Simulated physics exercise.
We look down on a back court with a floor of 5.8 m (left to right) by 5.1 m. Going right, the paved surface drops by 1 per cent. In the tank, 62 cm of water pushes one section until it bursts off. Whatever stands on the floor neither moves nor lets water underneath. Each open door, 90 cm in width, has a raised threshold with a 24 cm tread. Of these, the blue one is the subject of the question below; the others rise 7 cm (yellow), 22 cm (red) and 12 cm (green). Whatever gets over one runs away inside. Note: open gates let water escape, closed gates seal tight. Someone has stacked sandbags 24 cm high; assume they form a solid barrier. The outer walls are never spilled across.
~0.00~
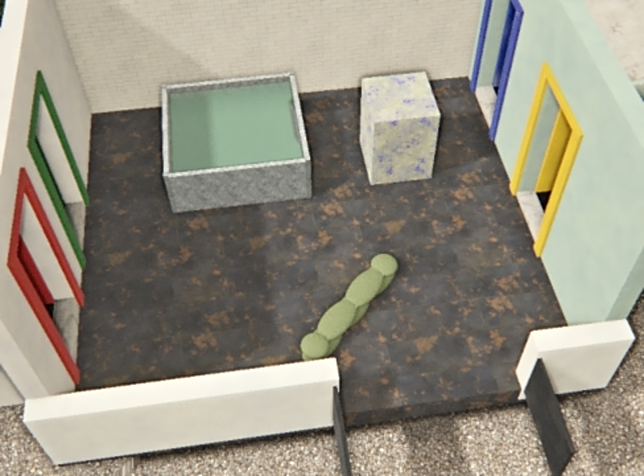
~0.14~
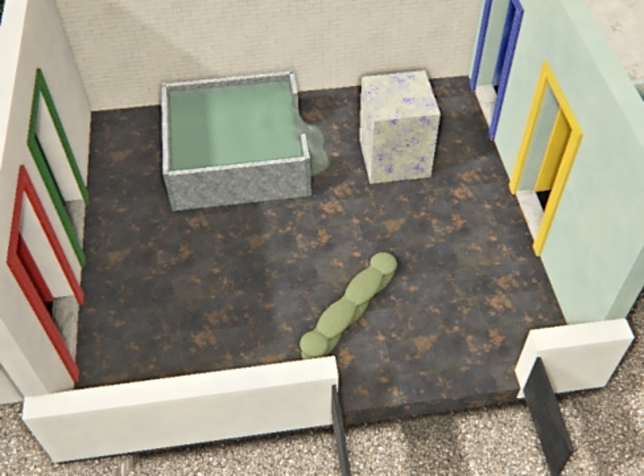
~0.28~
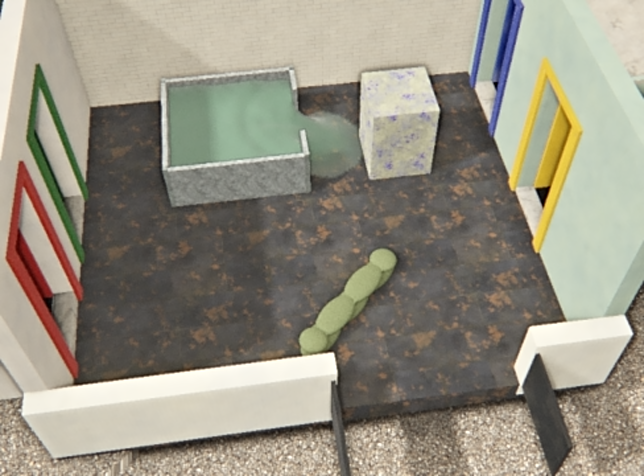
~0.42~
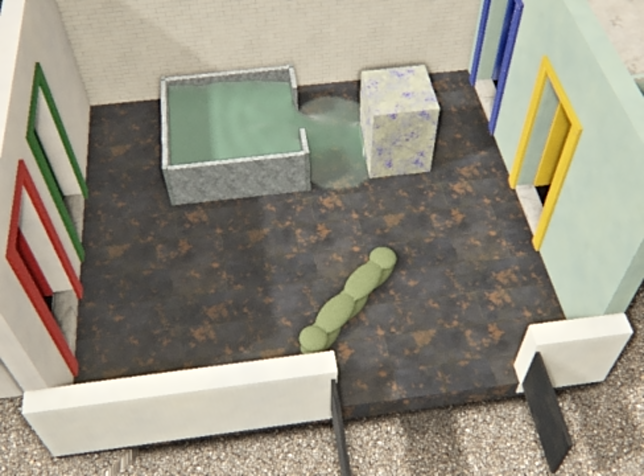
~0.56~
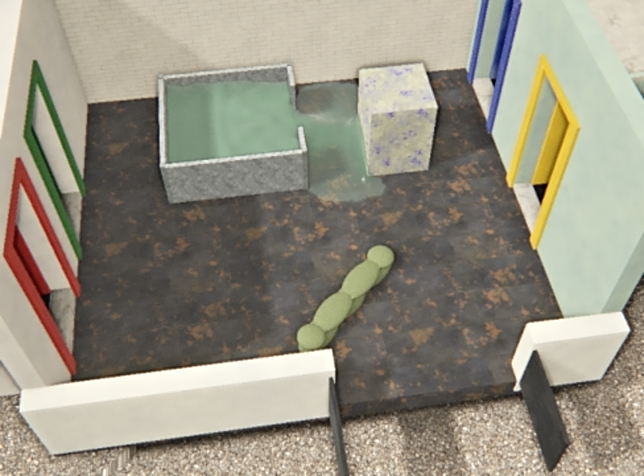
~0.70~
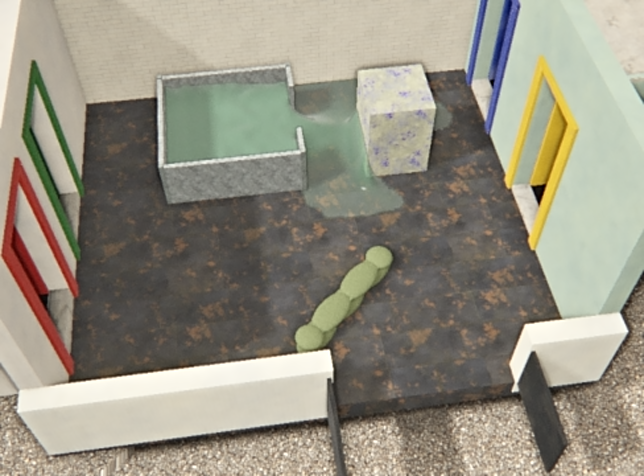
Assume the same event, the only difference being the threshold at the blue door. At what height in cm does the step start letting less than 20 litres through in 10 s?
At about 21 cm.
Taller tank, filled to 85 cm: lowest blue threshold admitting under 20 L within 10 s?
Step height: Approx. 30 cm.
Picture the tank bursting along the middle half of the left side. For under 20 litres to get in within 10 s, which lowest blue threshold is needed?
You'd want it roughly 10.0 centimetres tall.
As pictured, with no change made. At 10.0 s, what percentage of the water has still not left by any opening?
Around 72 in a hundred parts remain.
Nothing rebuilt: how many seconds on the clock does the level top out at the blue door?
It peaks at about 2.6 s.
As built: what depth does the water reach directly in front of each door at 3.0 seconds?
Centimetres: Yellow = 5, red = 0, blue = 21, green = 0.
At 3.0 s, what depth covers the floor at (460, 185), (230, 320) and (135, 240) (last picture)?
Approx. 3 / 4 / 0 cm.
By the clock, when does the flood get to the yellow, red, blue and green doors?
The yellow door gets it at 2.6 s, the red door at 4.0 s, the blue door at 0.9 s and the green door at 5.0 s.
After 1.4 s water covers 25 % of the floor, deepest (45 cm) near (352, 141); 13 cm at the blue door, 0 litres in over its 13 cm threshold.
After 3.0 s water covers 55 % of the floor, deepest (28 cm) near (352, 141); 21 cm at the blue door, 55 litres in over its 13 cm threshold.
After 10.0 s water covers 95 % of the floor, deepest (9 cm) near (574, 355); 8 cm at the blue door, 96 litres in over its 13 cm threshold.
At the blue door as built, the water arrived by 0.9 s and peaked near 23 cm at 2.6 s.
With a threshold of 17.5 cm, 40 litres would have come in within the 10 s; with 23.5 cm, 11 litres. So under 20 litres takes about 21 cm.
